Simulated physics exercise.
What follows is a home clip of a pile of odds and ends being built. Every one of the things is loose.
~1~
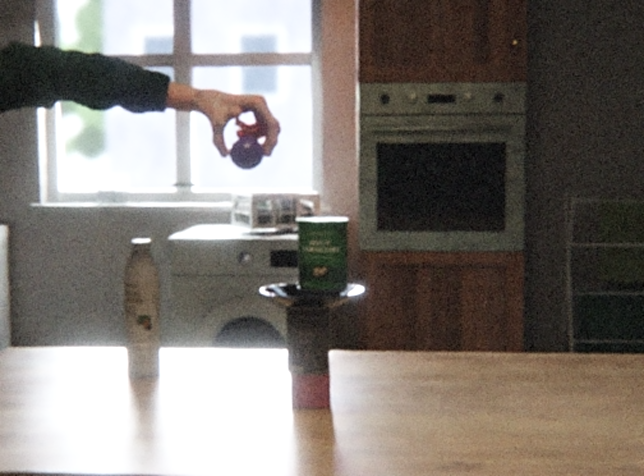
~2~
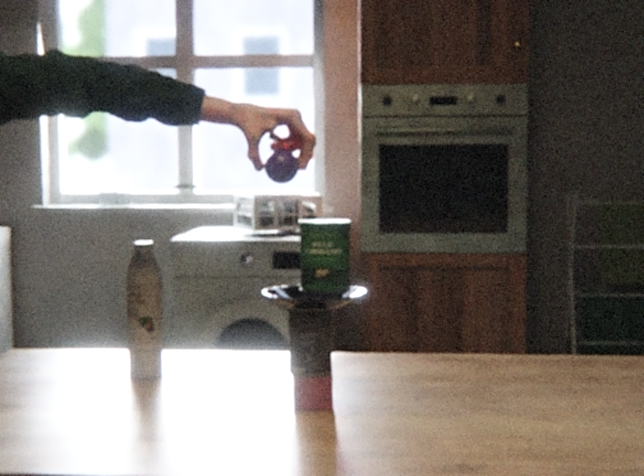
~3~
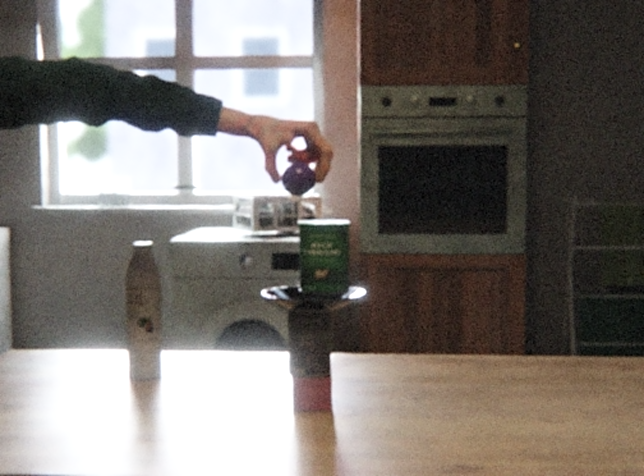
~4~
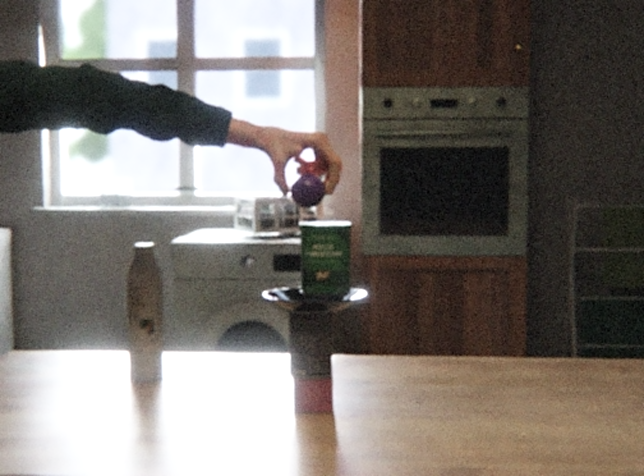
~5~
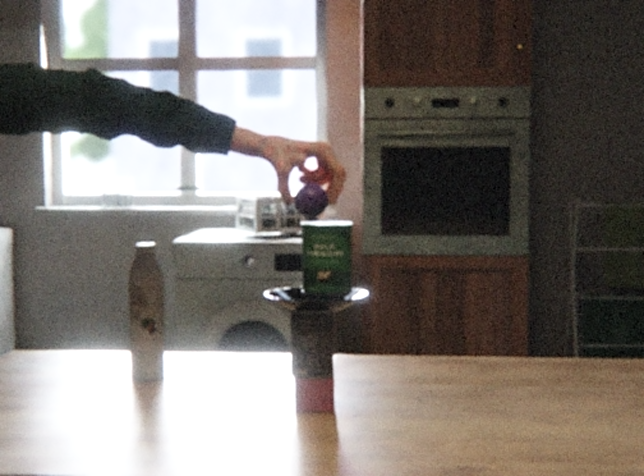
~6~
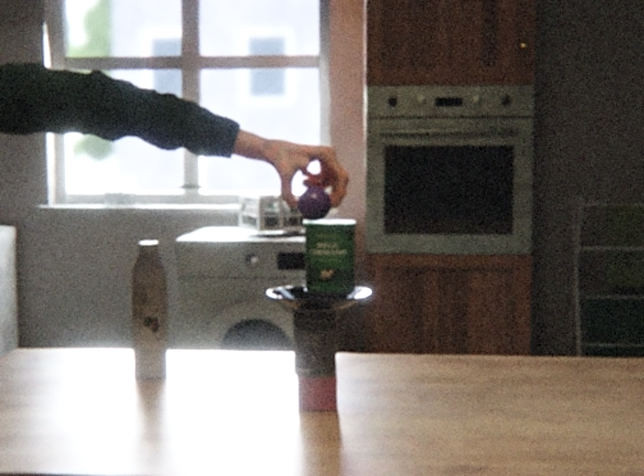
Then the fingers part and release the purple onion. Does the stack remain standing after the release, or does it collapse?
The stack remains standing.
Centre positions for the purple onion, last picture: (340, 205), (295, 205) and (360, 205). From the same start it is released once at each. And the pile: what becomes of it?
Try one: It stands firm; try two: It topples; try three: It topples.
Then, 0.50 s later than the last frame, all is still.
Then, 1.50 s later than the last frame, purple onion resting near (315, 204).
When it is over, all 6 as before. End places, in pixels of the last picture, purple onion near (317, 204). The pile holds.
